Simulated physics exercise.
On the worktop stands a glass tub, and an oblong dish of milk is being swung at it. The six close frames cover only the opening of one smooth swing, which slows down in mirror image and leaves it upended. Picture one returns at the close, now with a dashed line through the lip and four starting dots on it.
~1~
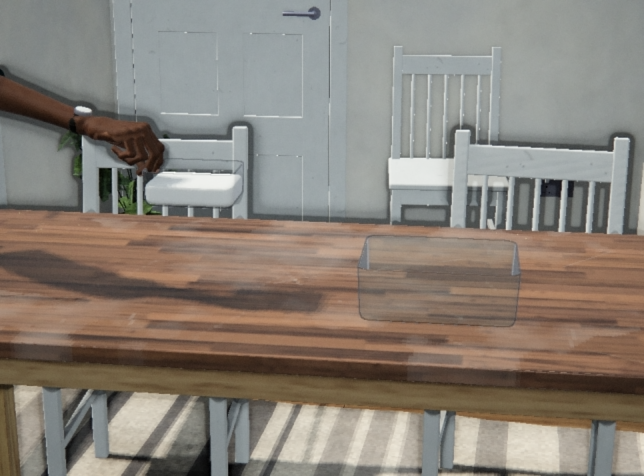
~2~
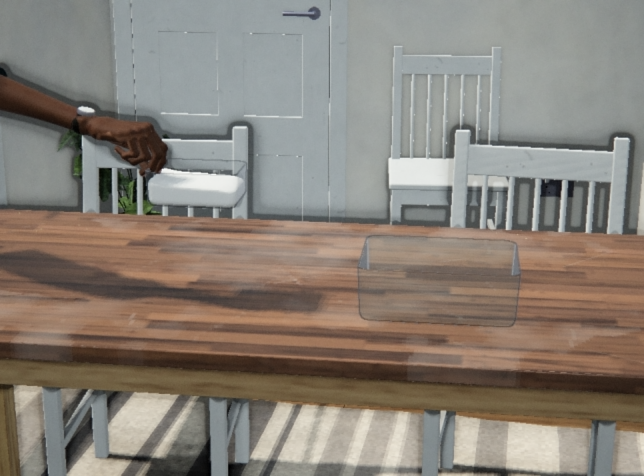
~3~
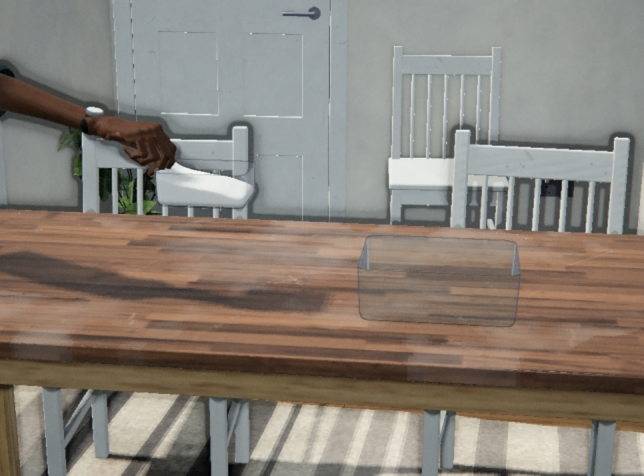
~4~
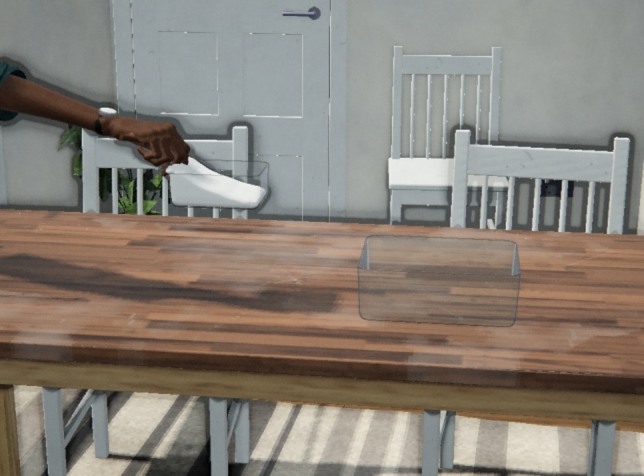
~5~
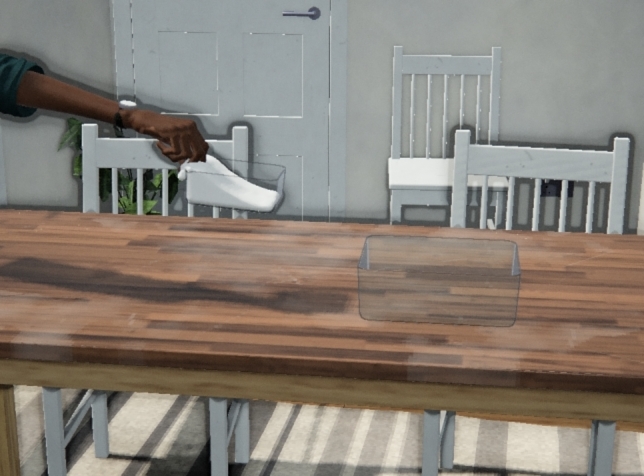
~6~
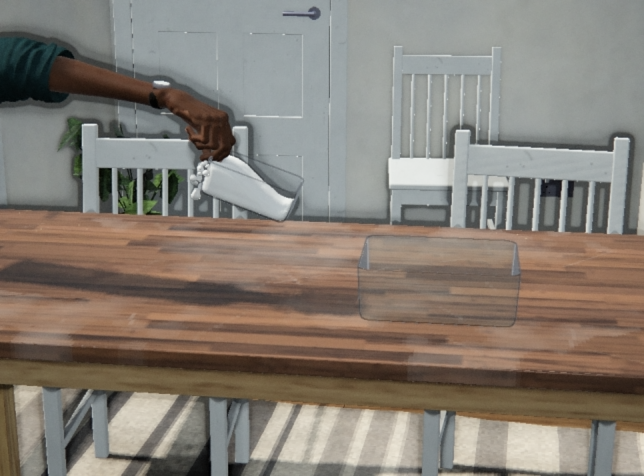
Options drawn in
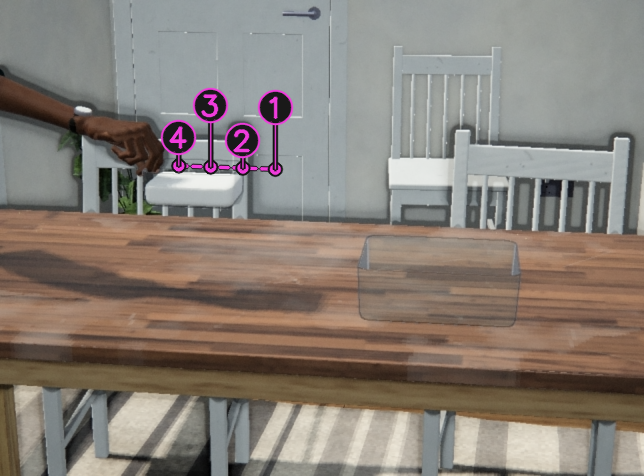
A hand swings a clear dish of white liquid rightward above the table, gradually tilting it.
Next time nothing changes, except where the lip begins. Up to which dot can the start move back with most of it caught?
Take 1.
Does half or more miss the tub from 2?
Yes, that goes wrong.
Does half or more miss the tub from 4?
Yes, that goes wrong.
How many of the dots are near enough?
One of them.
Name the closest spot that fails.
That would be 2.
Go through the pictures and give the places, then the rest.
Upright, lip at (237, 168); tub from (359, 318) to (516, 326); nothing has left yet.
Upright, lip at (240, 168); nothing has left yet.
Upright, lip at (249, 168); nothing has left yet.
Upright, lip at (263, 168); milk is over the rim, down to (179, 165).
Tipped about 5°, lip at (280, 173); milk is over the rim, down to (186, 173).
Tipped about 19°, lip at (299, 185); milk is over the rim, down to (198, 192).
On the marked copy, 1 at (275, 169); 2 at (242, 168); 3 at (210, 167); 4 at (178, 165).
Choosing 1, about 66 % lands in the tub, 29 % falls short and 5 % goes beside or beyond.
Choosing 2, about 33 % lands in the tub, 61 % falls short and 6 % goes beside or beyond.
Choosing 3, about 11 % lands in the tub, 87 % falls short and 3 % goes beside or beyond.
Choosing 4, about 0 % lands in the tub, 98 % falls short.
